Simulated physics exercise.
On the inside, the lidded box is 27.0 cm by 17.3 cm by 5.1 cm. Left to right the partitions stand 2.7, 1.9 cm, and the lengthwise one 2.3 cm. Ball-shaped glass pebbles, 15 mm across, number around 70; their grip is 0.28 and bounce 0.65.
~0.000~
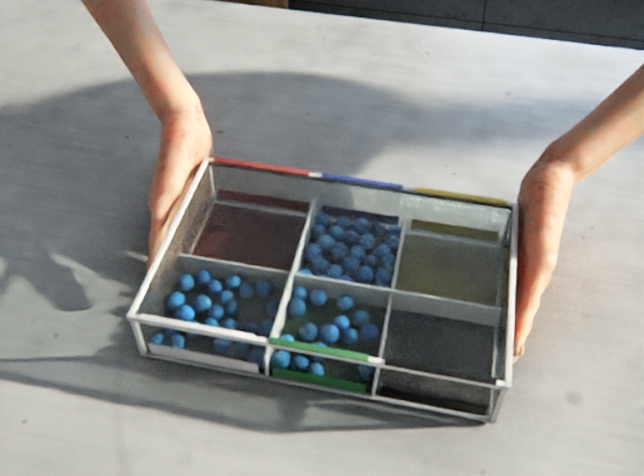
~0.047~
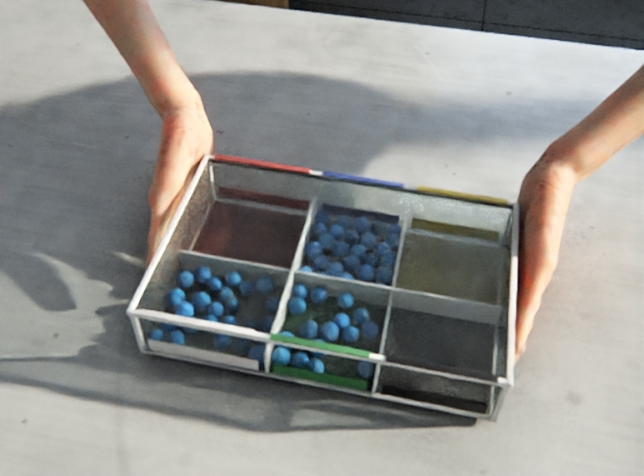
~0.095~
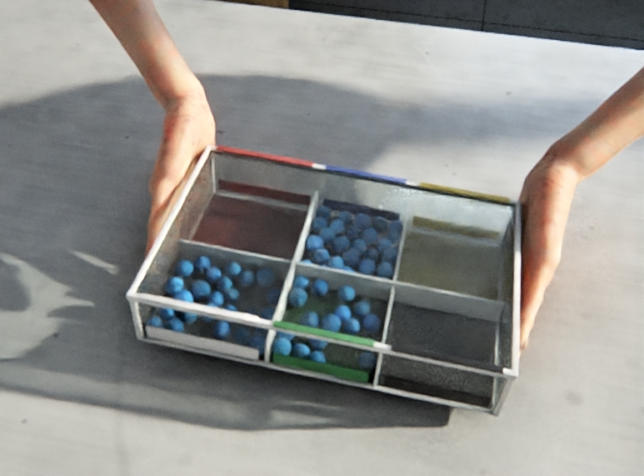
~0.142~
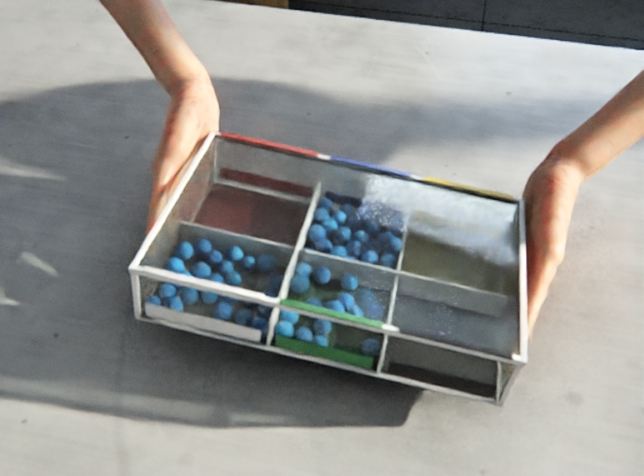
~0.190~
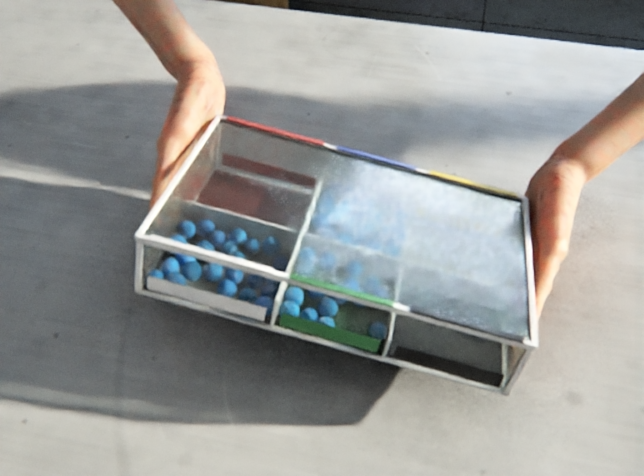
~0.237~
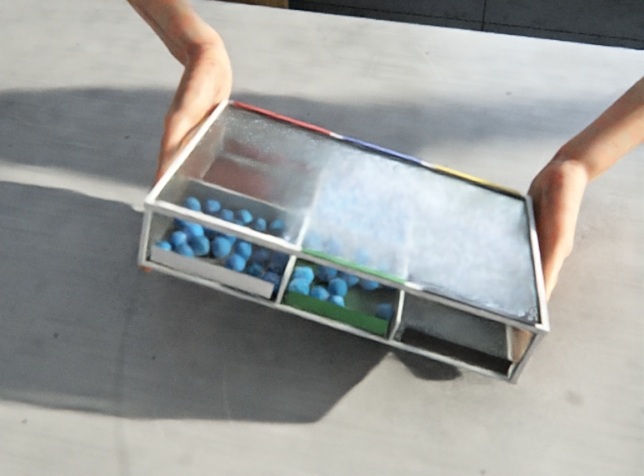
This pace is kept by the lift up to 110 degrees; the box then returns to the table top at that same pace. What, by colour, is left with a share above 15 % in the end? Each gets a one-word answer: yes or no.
My answers are red no, blue yes, green no, yellow yes, white no, black no.
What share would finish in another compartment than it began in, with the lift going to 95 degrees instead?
Roughly 80 percent would.
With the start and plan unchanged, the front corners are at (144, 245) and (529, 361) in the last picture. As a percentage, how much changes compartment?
My guess is close to 100 per cent.
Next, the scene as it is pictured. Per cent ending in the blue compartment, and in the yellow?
Blue at 25 and yellow at 70, in per cent.
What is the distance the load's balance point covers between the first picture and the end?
Around 11.5 centimetres.
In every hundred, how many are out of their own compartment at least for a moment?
Estimate: Near 90 %.
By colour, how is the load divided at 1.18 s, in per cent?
Red 10; blue 40; green 10; yellow 20; white 15; black 5.
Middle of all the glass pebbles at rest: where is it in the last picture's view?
After settling, the middle sits near (435, 261).
After 1.18 s, tilt 110 degrees; red 10 %, blue 40 %, green 10 %, yellow 20 %, white 15 %, black 5 %.
After 1.80 s, tilt 49 degrees; blue 25 %, yellow 75 %.
Then, at 2.47 s, tilt 0 degrees; blue 25 %, yellow 70 %.
At rest (3.2 s), red 0 %, blue 25 %, green 0 %, yellow 70 %, white 0 %, black 0 %.
